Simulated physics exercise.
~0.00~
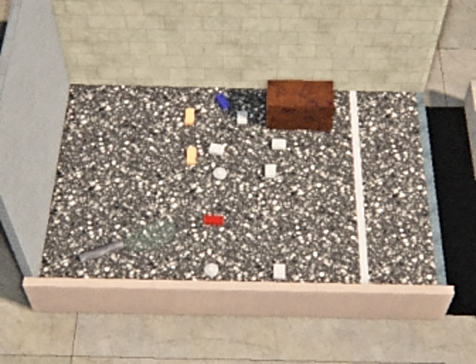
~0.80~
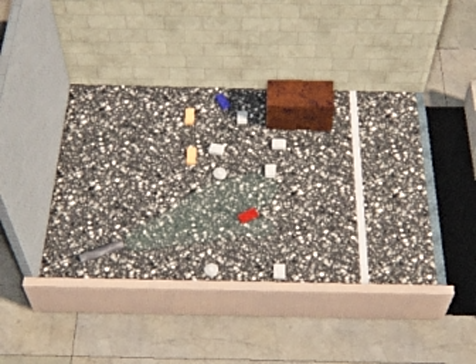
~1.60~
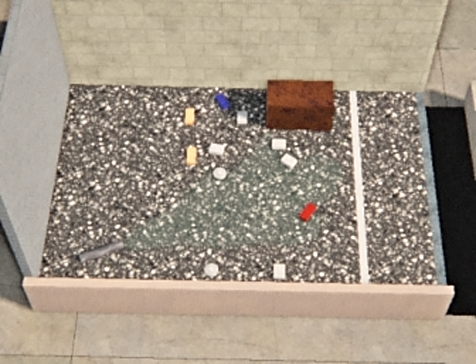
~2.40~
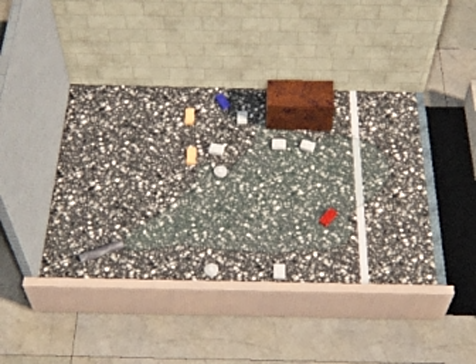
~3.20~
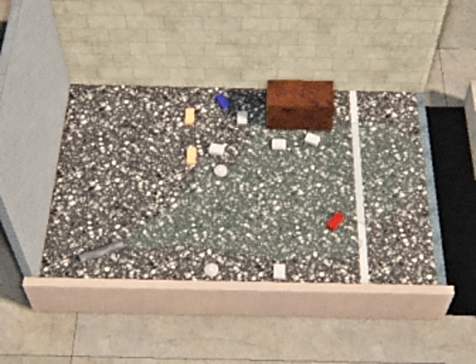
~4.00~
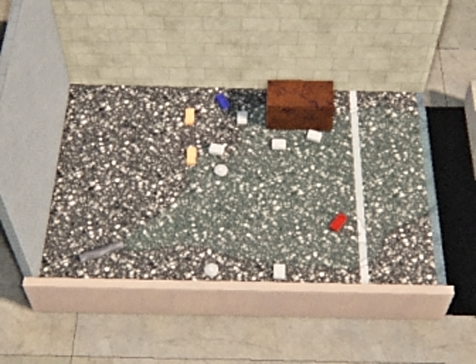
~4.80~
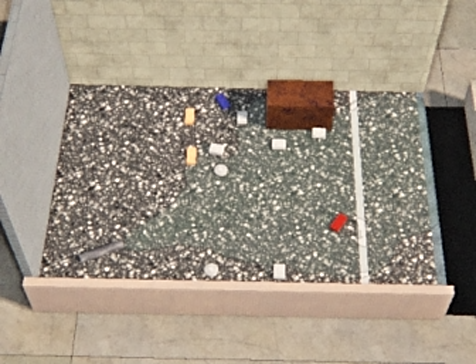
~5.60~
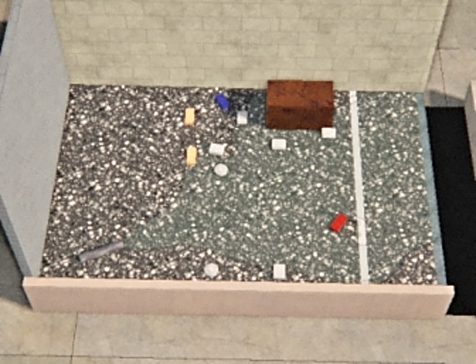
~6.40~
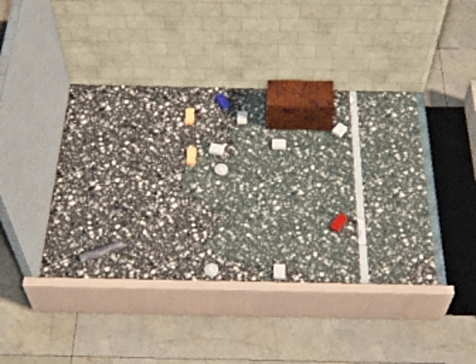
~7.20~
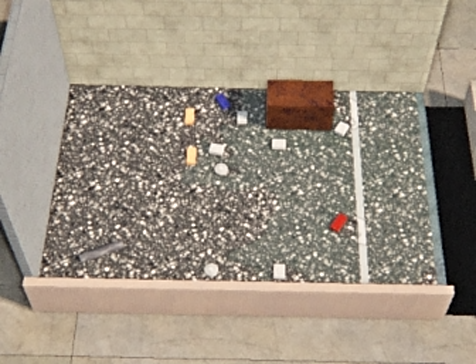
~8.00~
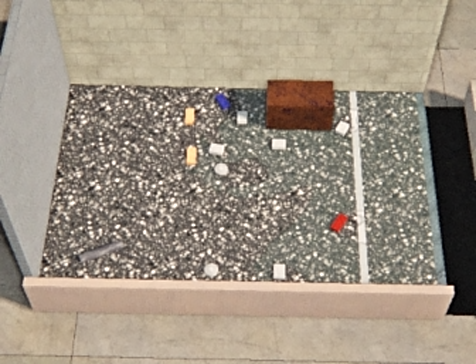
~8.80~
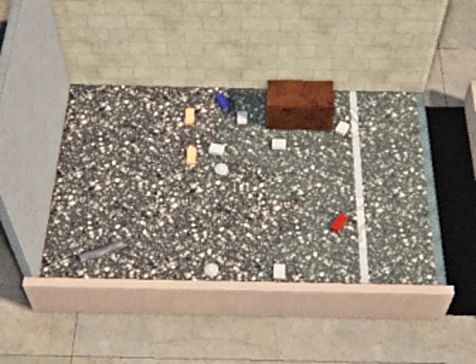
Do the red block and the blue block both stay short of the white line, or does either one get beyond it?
Both stay short of the white line. The red block slides right but stops before it, and the blue block stays near the back wall.
